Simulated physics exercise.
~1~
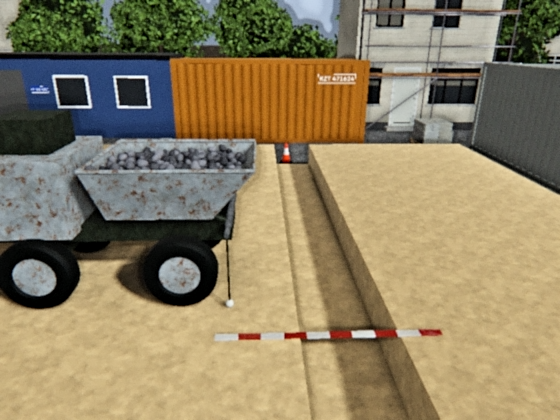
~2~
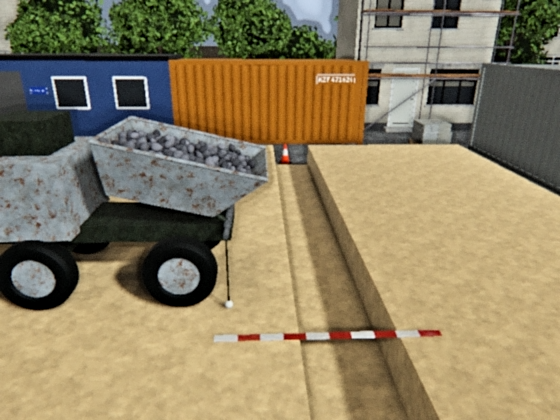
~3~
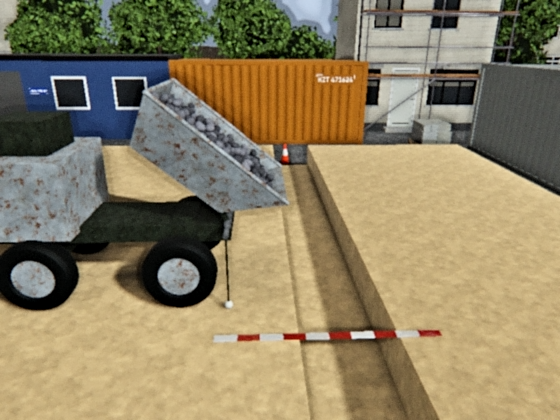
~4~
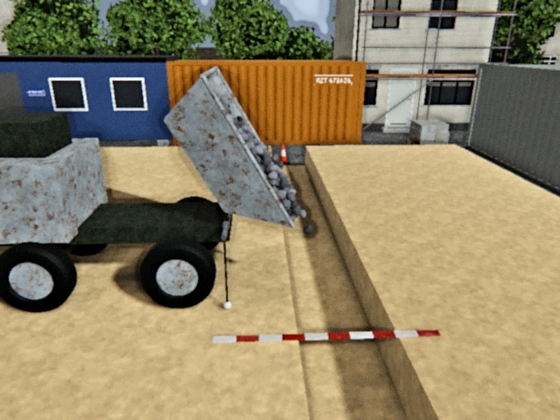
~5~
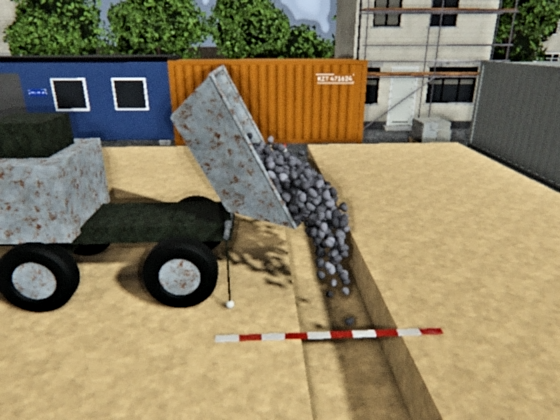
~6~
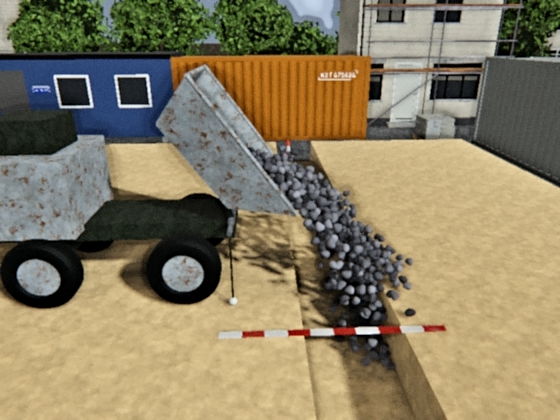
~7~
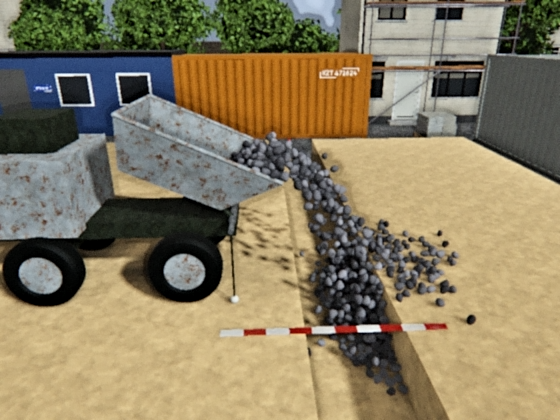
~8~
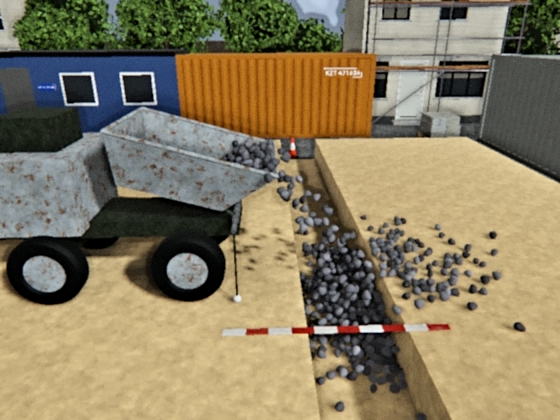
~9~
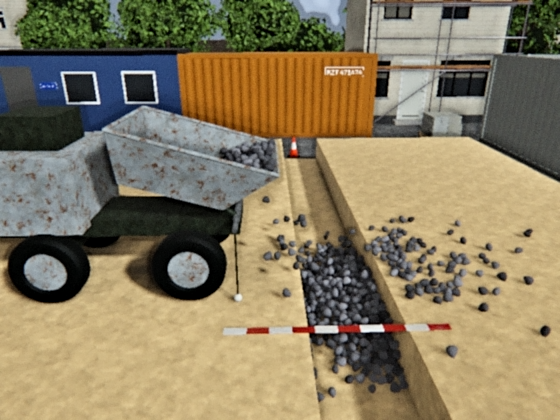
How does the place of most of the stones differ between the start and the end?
At the start the stones are all heaped in the dumper's skip. At the end most lie lower and further right in the trench, with some scattered on the sand beyond it and some still in the skip.
A small dumper tips round stones into and beyond a trench, then partly lowers its skip.
